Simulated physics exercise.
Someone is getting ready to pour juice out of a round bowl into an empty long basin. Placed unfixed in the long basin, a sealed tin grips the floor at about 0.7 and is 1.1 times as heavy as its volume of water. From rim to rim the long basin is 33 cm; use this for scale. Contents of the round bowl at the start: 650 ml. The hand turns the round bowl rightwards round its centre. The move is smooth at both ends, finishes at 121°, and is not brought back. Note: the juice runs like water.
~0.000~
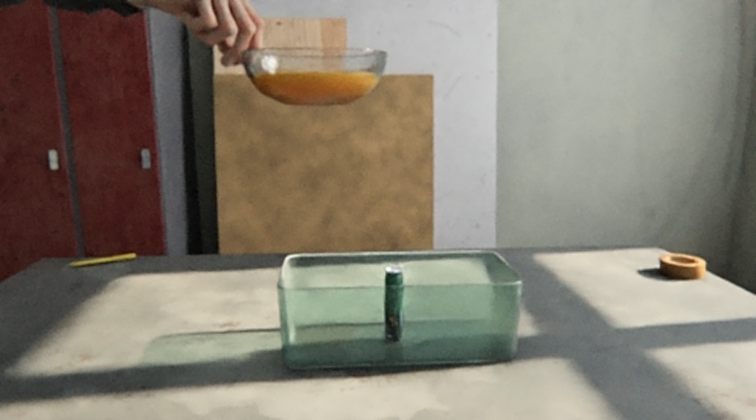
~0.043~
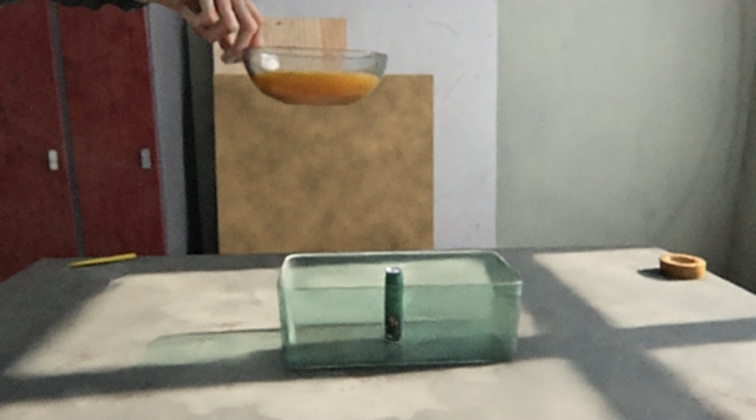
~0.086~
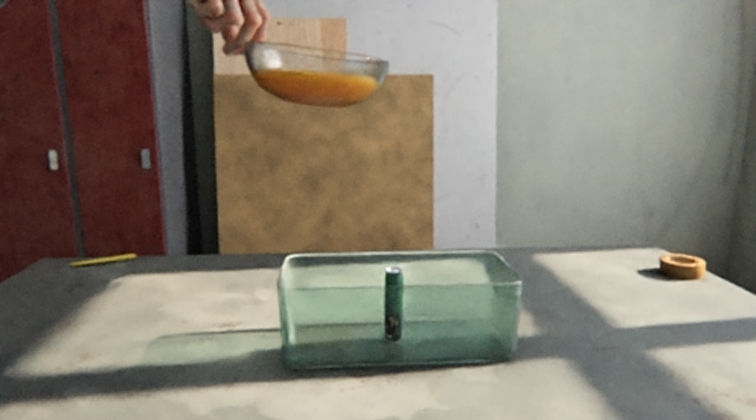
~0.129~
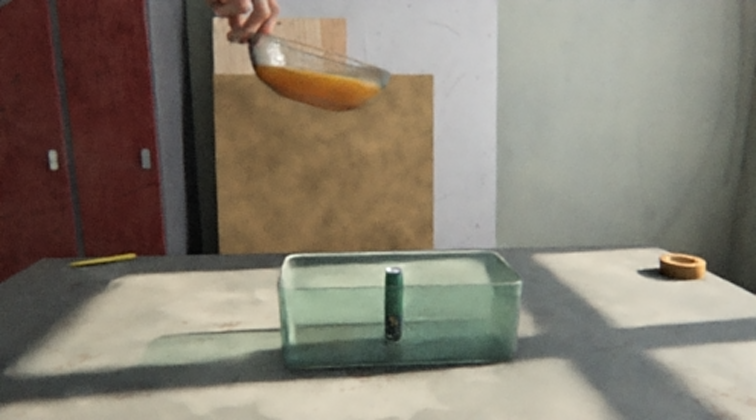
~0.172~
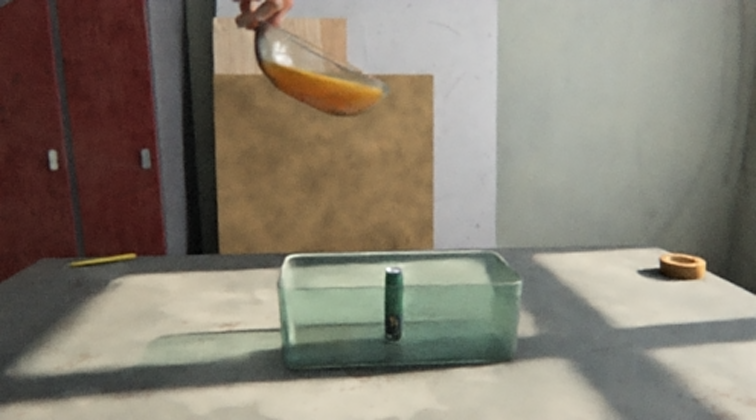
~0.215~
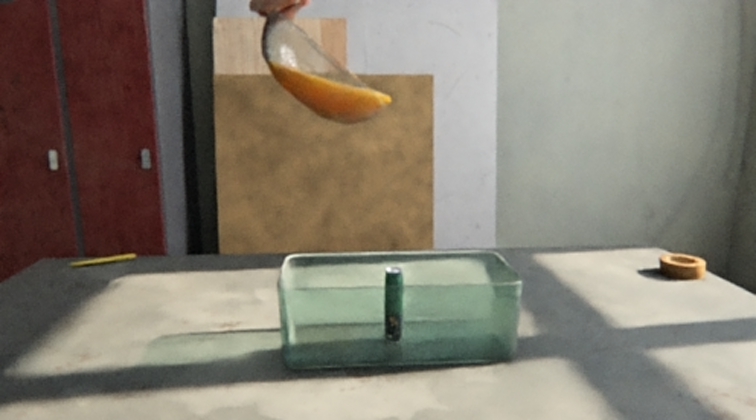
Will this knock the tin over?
I reckon it can't hold on.
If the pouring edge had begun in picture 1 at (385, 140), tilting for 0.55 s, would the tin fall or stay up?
After that, the tin stays vertical.
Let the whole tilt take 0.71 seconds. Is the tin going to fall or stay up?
Outcome - the tin ends up overturned.
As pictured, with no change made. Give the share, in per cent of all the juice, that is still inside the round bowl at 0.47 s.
Fraction remaining: Approx. 0 per cent.
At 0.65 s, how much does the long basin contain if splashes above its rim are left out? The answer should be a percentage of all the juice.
Near 78 in a hundred.
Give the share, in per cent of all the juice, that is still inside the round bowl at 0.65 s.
I'd say some 0 per cent remains.
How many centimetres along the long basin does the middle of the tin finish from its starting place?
Shift of tin centre: Approx. 9.0 cm.
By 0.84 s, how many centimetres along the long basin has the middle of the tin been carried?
Centre to centre, close to 6 cm.
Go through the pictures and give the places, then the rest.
In the first picture, it leans 0°; its right rim is at (386, 55); the juice meets the walls at (252, 75) and (379, 75); the long basin's rim runs from (282, 272) to (508, 267); the tin's top is at (394, 273).
In the second picture, it leans 2°; its right rim is at (387, 57); the juice meets the walls at (252, 74) and (379, 76).
In the third picture, it leans 7°; its right rim is at (388, 64); the juice meets the walls at (253, 71) and (379, 79).
In the fourth picture, it leans 16°; its right rim is at (389, 75); the juice meets the walls at (256, 66) and (378, 84).
In the fifth picture, it leans 27°; its right rim is at (388, 90); the juice meets the walls at (261, 62) and (378, 89).
In the sixth picture, it leans 40°; its right rim is at (383, 107); the juice meets the walls at (269, 61) and (373, 92); 3 per cent is over the edge.
After 0.47 s the tilt is 114° and 0 per cent is still to pour; the tin stands where it began.
After 0.65 s the tilt is 121° and 0 per cent is still to pour; the tin leans 5°.
After 0.84 s the tilt is 121° and 0 per cent is still to pour; the tin leans 46°.
After 1.05 s the tilt is 121° and 0 per cent is still to pour; the tin lies on its side.
In the end the tin lies on its side.
